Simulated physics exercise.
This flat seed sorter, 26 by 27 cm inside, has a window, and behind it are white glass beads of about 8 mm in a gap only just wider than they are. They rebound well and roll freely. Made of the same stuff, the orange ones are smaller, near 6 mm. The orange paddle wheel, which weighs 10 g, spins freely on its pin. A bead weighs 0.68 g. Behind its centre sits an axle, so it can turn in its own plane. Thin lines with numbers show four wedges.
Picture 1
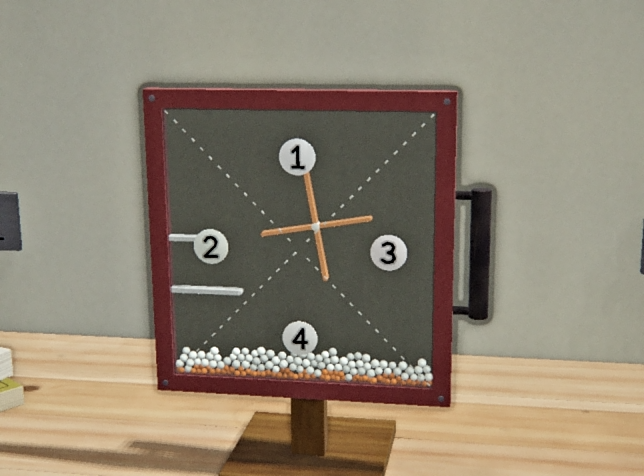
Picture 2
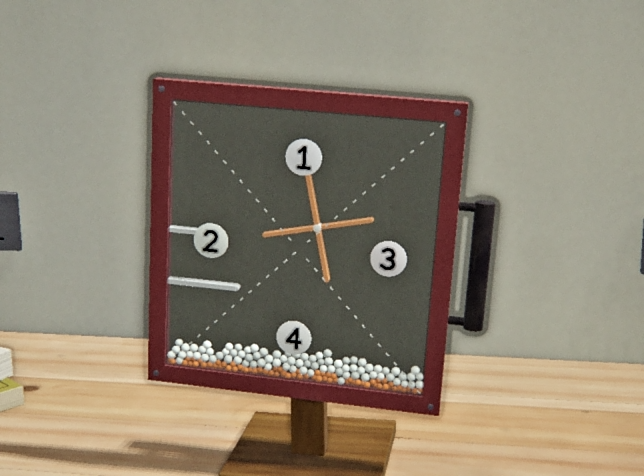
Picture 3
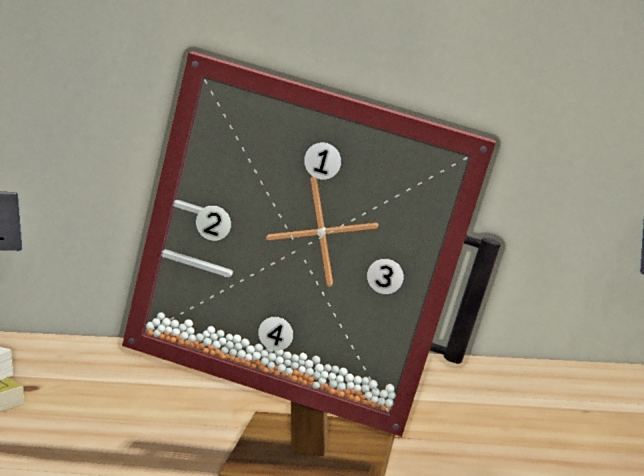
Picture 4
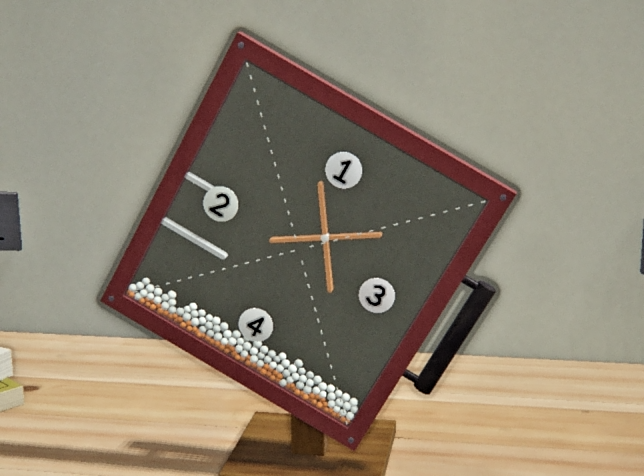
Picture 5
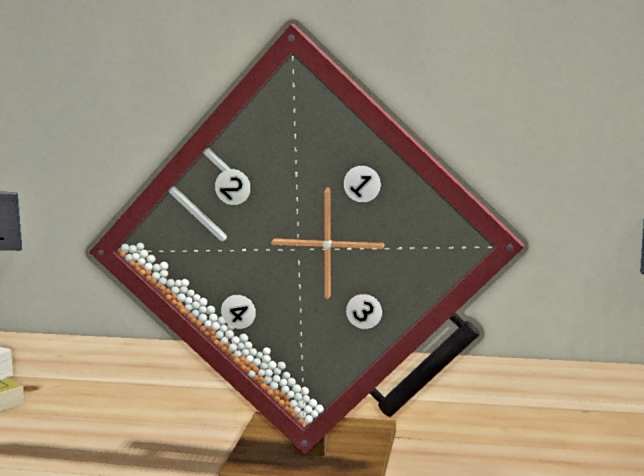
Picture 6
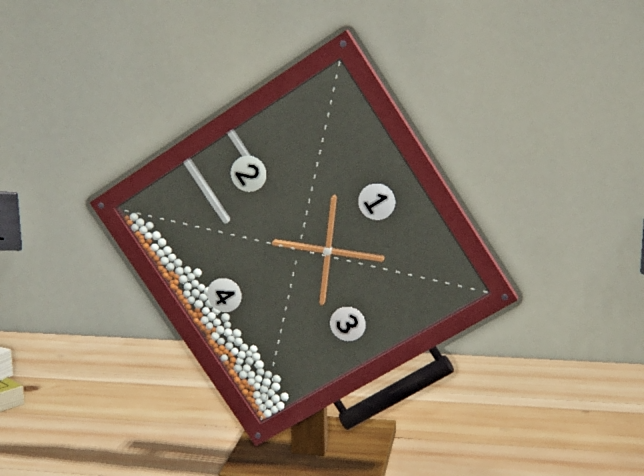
A flat seed sorter turns clockwise, with white and orange beads lying along one side.
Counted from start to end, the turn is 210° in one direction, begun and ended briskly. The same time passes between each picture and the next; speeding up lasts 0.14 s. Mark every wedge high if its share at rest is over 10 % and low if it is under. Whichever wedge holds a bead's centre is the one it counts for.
Shares at rest: Wedge 1 high, wedge 2 high, wedge 3 low, wedge 4 low.
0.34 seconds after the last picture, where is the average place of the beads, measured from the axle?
Left by about 8 cm and below by about 8 cm.
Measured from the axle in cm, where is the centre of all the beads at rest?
The middle sits around 1 cm left of it and 13 cm below it.
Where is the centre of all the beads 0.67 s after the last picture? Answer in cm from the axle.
The middle sits around 6 cm left of it and 11 cm below it.
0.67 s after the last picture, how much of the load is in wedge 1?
It works out at roughly 60 per cent.
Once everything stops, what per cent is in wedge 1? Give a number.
Share: Approx. 80 %.
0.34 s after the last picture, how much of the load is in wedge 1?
About 0 %.
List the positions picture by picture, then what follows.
The first picture shows level; about 140 beads; beads centred (303, 368); top one (333, 352); orange paddle wheel (316, 226); no. 1 (297, 157), no. 2 (211, 247), no. 3 (389, 253), no. 4 (300, 338).
The second picture shows turned 4° clockwise; beads centred (295, 368); top one (179, 343).
The third picture shows turned 16° clockwise; beads centred (273, 364); top one (161, 316); wall ends (218, 216), (230, 274).
The fourth picture shows turned 29° clockwise; beads centred (247, 353); top one (146, 281); orange paddle wheel (326, 237).
The fifth picture shows turned 43° clockwise; beads centred (226, 339); top one (140, 247).
The sixth picture shows turned 57° clockwise; beads centred (212, 326); top one (134, 217); orange paddle wheel (328, 250); no. 1 (377, 202), no. 2 (249, 174), no. 3 (348, 324), no. 4 (224, 295).
Then, 0.34 s later than the last picture, it stands 115° clockwise; the beads' middle is 8 cm left of and 8 cm below the centre; no. 3, 75 %, no. 4, 25 %.
Then, 0.67 s later than the last picture, it stands 172° clockwise; the beads' middle is 6 cm left of and 11 cm below the centre; no. 1, 60 %, no. 3, 40 %.
Then, 0.96 s later than the last picture, it has come round 210° clockwise; the beads' middle is 6 cm left of and 10 cm below the centre; no. 1, 85 %, no. 2, 5 %, no. 3, 5 %.
All still 2.9 s after it, it has come round 210° clockwise; no. 1, 80 %, no. 2, 20 %, no. 3, 0 %, no. 4, 0 %.
